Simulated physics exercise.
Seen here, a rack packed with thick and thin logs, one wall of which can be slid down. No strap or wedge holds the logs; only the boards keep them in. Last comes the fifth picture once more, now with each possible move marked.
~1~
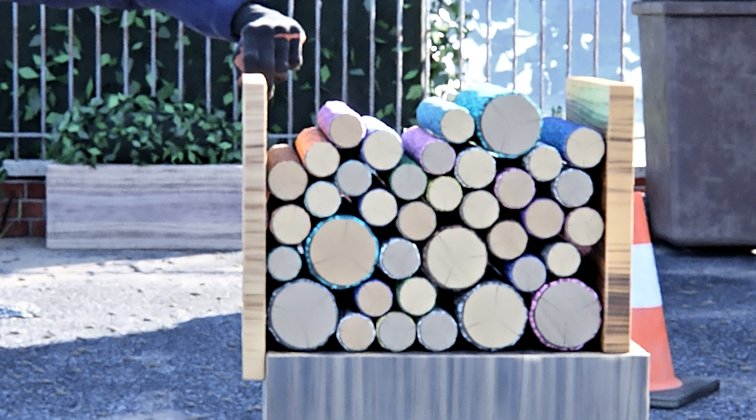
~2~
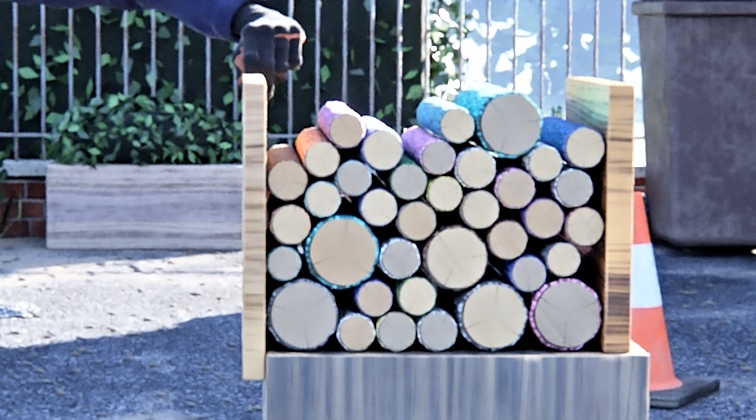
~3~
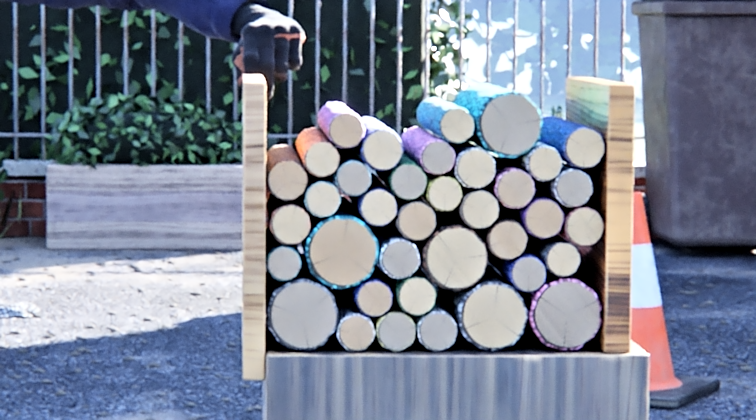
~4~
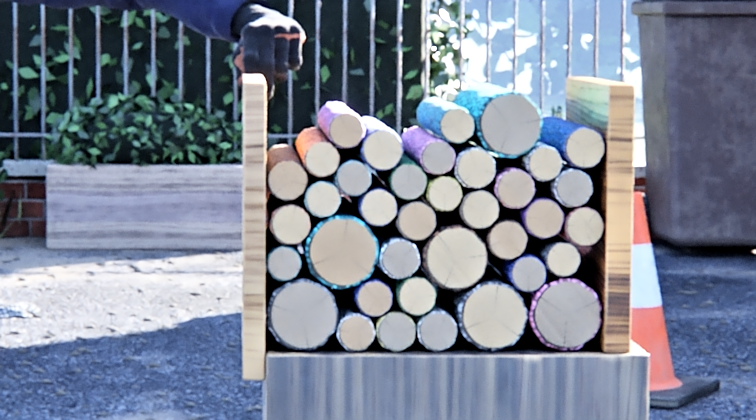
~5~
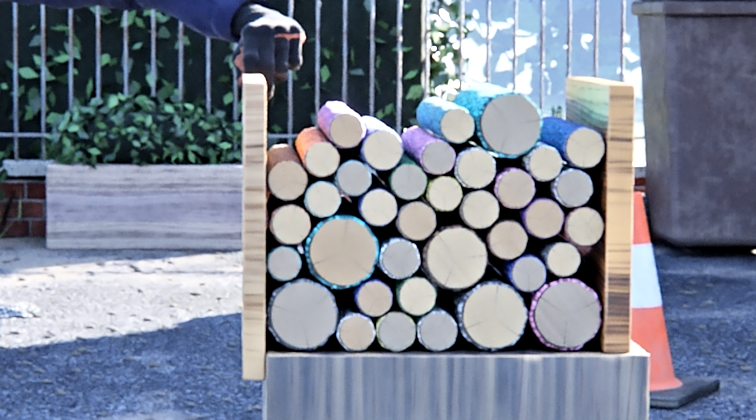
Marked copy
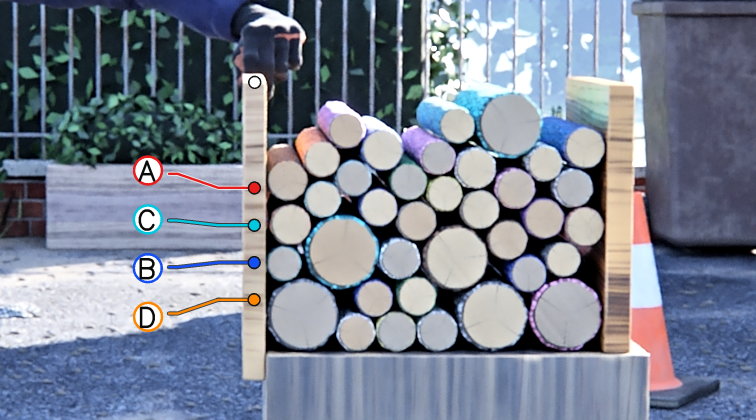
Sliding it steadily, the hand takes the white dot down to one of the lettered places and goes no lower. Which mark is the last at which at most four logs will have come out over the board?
Mark C is as low as it can go.
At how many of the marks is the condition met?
Two of them.
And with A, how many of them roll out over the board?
At A the number is none.
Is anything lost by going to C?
Yes.
On the marked copy, A at (255, 188); B at (254, 263); C at (254, 225); D at (254, 300); the white dot at (255, 82).
Following C. Soon after the start, top of the board (265, 152).
Later, top of the board (265, 224).
In the end, top of the board (265, 224), three out over the board.
As for the rest, A none out over the board; B five out over the board; D more than four out over the board.
